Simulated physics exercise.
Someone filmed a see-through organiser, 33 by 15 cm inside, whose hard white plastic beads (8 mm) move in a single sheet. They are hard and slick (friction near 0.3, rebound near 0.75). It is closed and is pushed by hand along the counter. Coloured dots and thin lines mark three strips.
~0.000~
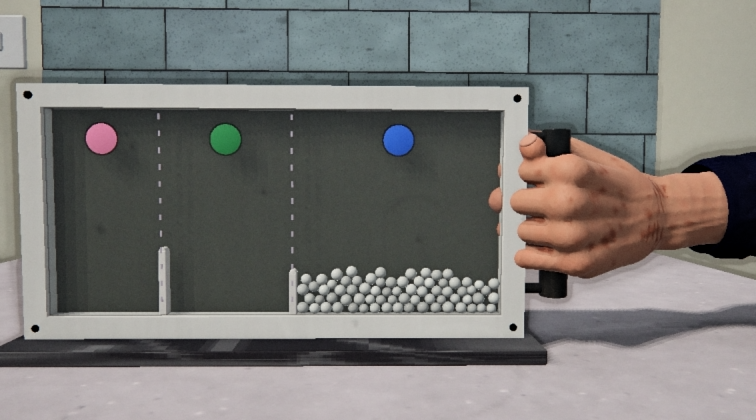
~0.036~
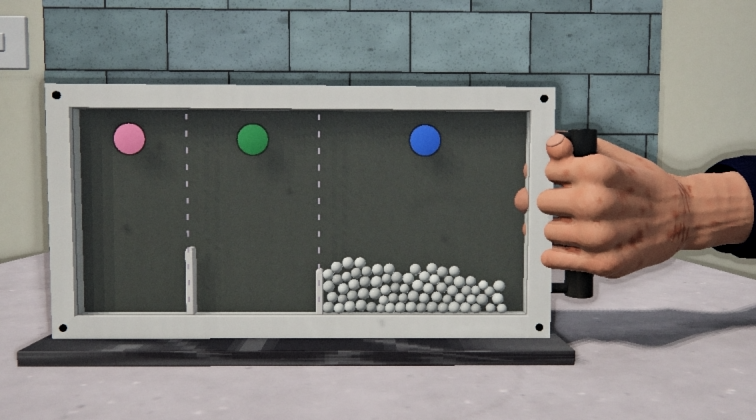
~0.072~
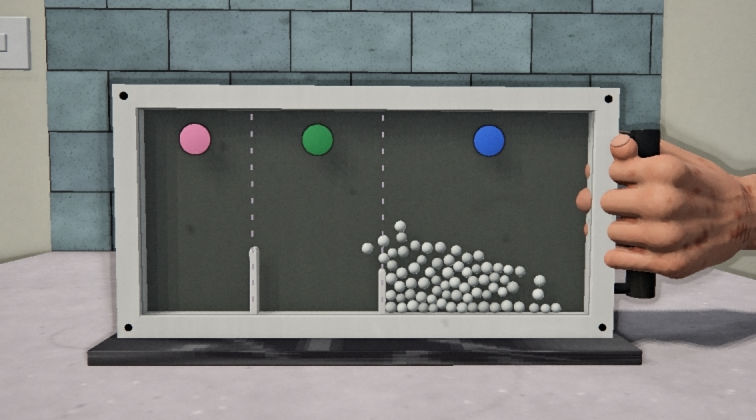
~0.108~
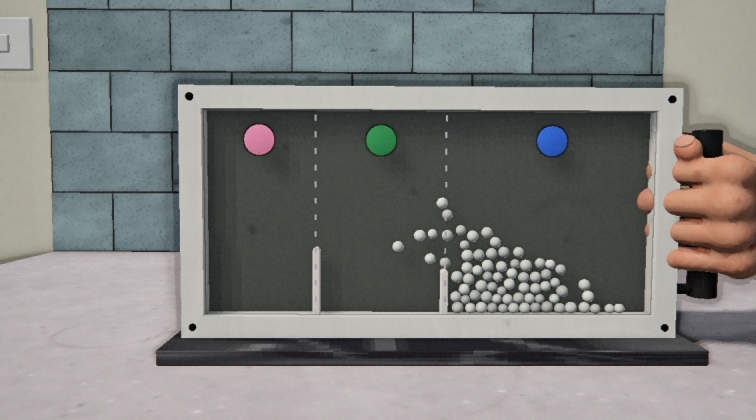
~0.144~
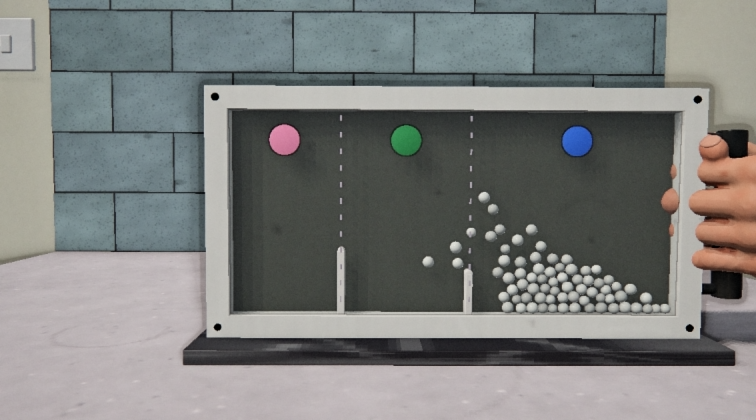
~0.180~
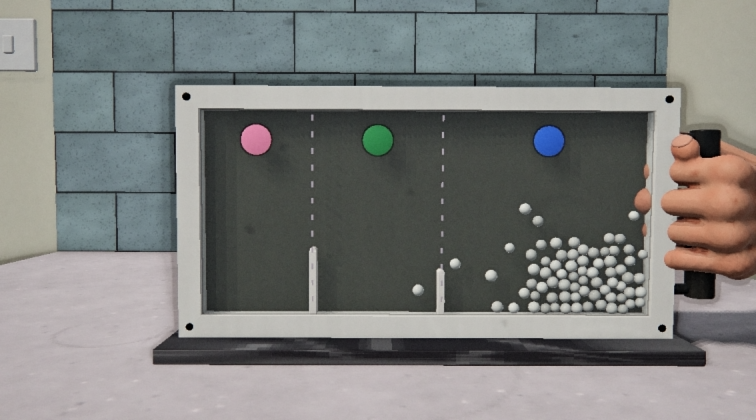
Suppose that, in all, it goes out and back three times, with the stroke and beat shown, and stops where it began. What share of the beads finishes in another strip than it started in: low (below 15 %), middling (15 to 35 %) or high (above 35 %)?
High.
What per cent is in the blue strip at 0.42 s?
About 55 per cent.
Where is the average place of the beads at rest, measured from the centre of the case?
Some 1 cm right and 7 cm below.
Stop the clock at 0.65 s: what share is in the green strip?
Some 35 per cent.
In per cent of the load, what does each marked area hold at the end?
Pink strip: 15; blue strip: 55; green strip: 30.
After 0.42 s, it is 13 cm to the right; the beads' middle is in line with and 3 cm below the centre; pink 20 %, blue 55 %, green 30 %; 45 % have changed strip.
After 0.65 s, it is 8 cm to the right; the beads' middle is in line with and 4 cm below the centre; pink 10 %, blue 60 %, green 35 %; 40 % have changed strip.
After 0.86 s, it is at its start; the beads' middle is 4 cm right of and 4 cm below the centre; pink 10 %, blue 65 %, green 25 %; 35 % have changed strip.
All still by 2.0 s, it is at its start; pink 15 %, blue 55 %, green 30 %; 45 % have changed strip.
